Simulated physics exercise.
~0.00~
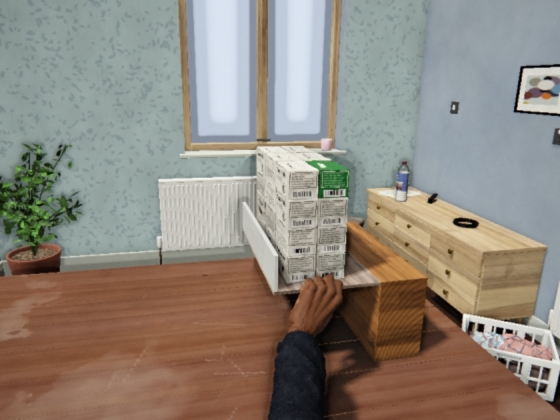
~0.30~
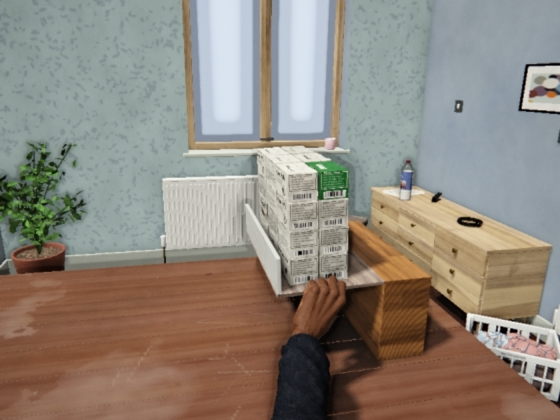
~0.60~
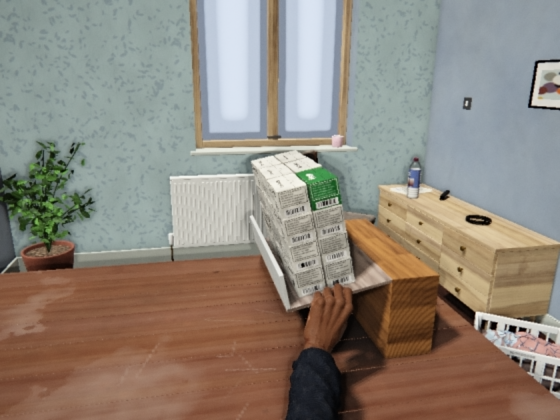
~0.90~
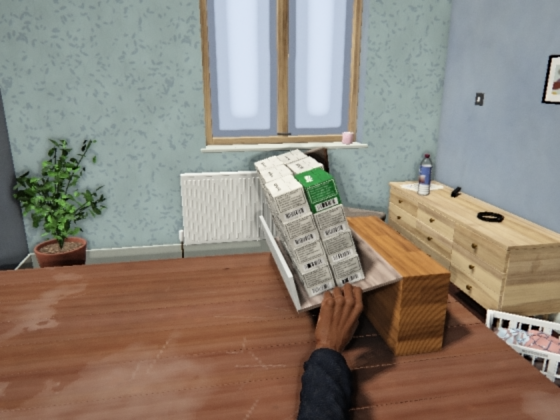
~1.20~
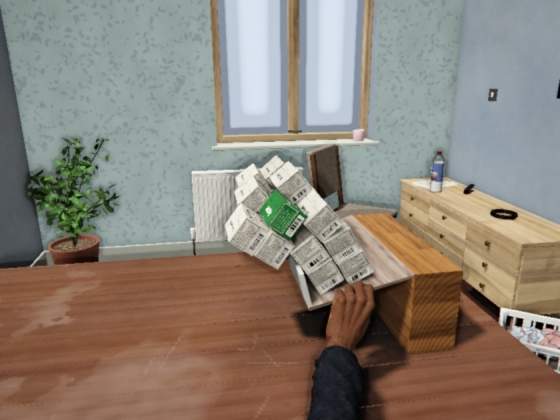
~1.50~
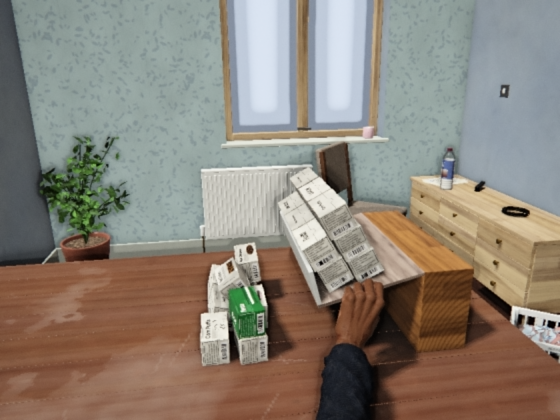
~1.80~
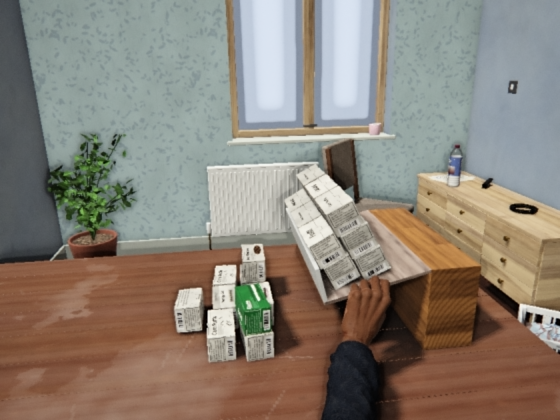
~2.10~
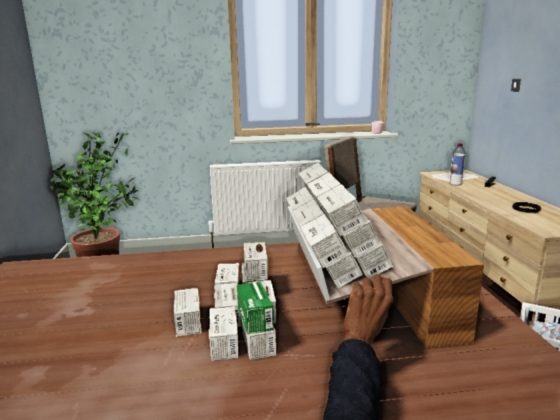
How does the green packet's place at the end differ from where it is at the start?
At the start the green packet is near the top of the stack on the tray. At the end it is lower and further left, lying among the fallen pale packets on the table.
